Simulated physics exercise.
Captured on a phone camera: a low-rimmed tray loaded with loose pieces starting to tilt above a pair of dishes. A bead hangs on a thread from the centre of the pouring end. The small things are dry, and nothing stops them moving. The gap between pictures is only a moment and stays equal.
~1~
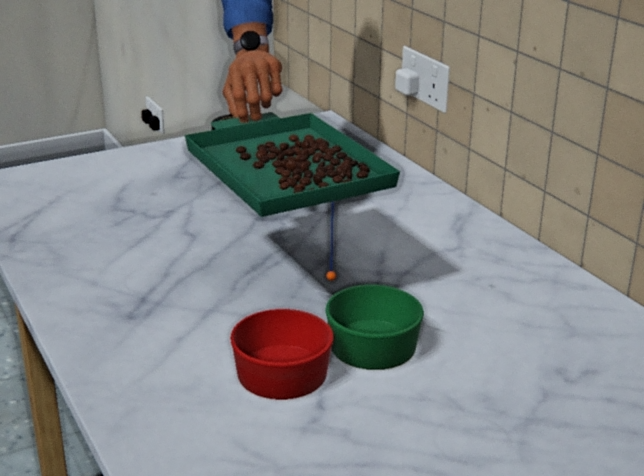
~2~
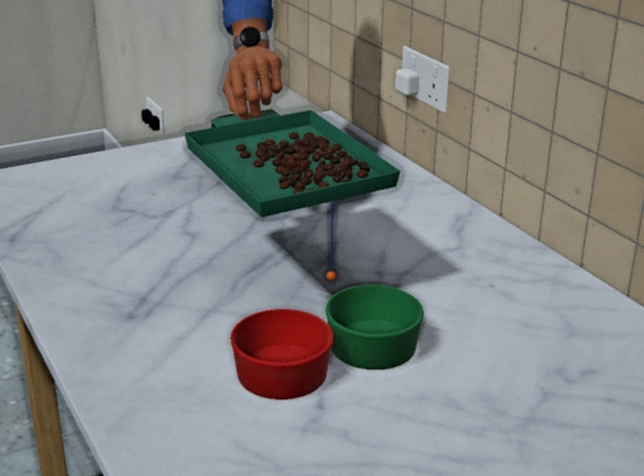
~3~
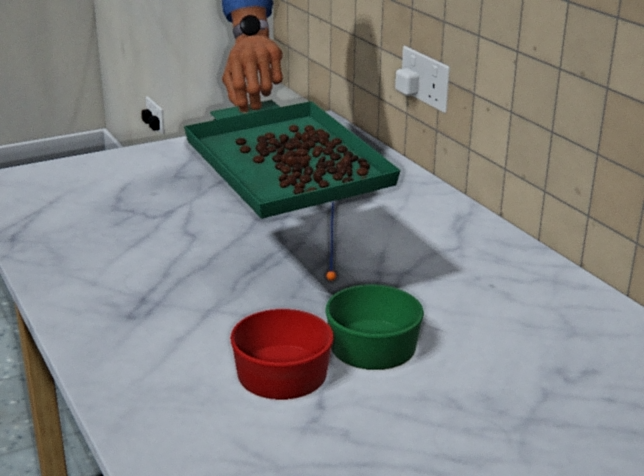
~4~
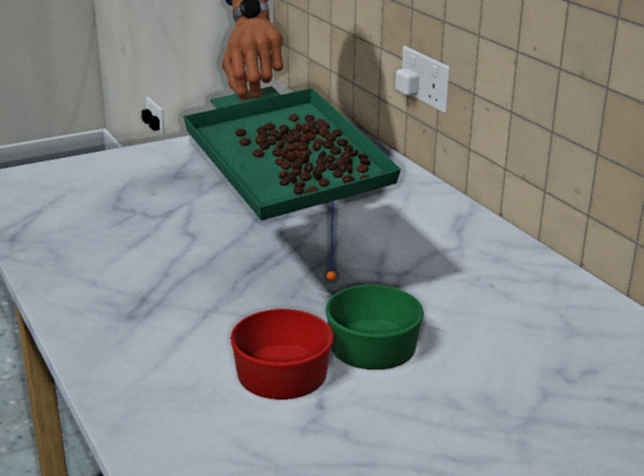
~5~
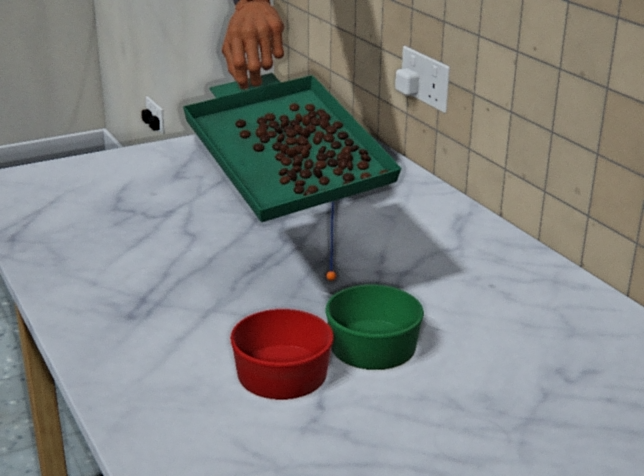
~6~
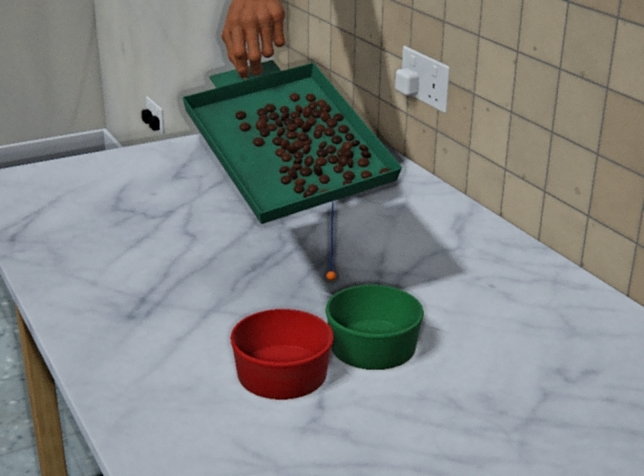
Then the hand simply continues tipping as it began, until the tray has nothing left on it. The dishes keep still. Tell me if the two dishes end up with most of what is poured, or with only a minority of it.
Most of the load will land in the dishes.
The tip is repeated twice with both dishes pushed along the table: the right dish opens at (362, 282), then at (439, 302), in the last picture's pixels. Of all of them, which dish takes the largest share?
First try: The left-side dish; second try: The left-side dish.
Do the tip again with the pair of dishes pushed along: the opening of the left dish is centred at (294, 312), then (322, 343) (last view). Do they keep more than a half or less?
The bulk of it and then Short of half.
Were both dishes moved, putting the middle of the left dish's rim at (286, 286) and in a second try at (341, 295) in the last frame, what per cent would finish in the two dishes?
In order: 20 percent and 40 percent.
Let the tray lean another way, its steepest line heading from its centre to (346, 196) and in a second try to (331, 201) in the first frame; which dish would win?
The right-side dish, then the right-side dish.
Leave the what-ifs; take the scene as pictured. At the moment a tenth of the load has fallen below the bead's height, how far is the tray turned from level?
About 80 degrees.
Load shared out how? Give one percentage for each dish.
Left about 40, right about 20 in a hundred.
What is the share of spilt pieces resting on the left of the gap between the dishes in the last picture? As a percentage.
I'd put it at close to 90 per cent.
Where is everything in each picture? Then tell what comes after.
The first picture shows corners of the pouring end (261, 200) and (397, 171), level; middle of the load (306, 164), flat chocolate drops; left dish (305, 376); right dish (399, 347); bead on its thread (331, 276).
The second picture shows corners of the pouring end (261, 200) and (397, 171), level; middle of the load (306, 162).
The third picture shows corners of the pouring end (261, 202) and (397, 170), tipped barely, lowest at the left corner; middle of the load (306, 158).
The fourth picture shows corners of the pouring end (262, 205) and (398, 169), tipped a little, lowest at the left corner; middle of the load (306, 152).
The fifth picture shows corners of the pouring end (262, 208) and (398, 168), tipped a little, lowest at the left corner; middle of the load (306, 147).
The sixth picture shows corners of the pouring end (262, 211) and (399, 167), tipped clearly, lowest at the left corner; middle of the load (307, 141); left dish (305, 376); right dish (399, 347).
Just after the last frame, tray tipped steeply; almost all on the tray; just a few in the left dish; just a few in the air.
A moment on, tray tipped past a quarter turn; roughly half on the tray; roughly a third in the left dish; about a tenth in the right dish; just a few outside both; about a tenth in the air.
Further on, tray tipped past a quarter turn; roughly a third in the left dish; roughly a quarter in the right dish; roughly a third outside both.
When it is over, tray tipped past a quarter turn; roughly a third in the left dish; roughly a quarter in the right dish; roughly a third outside both.
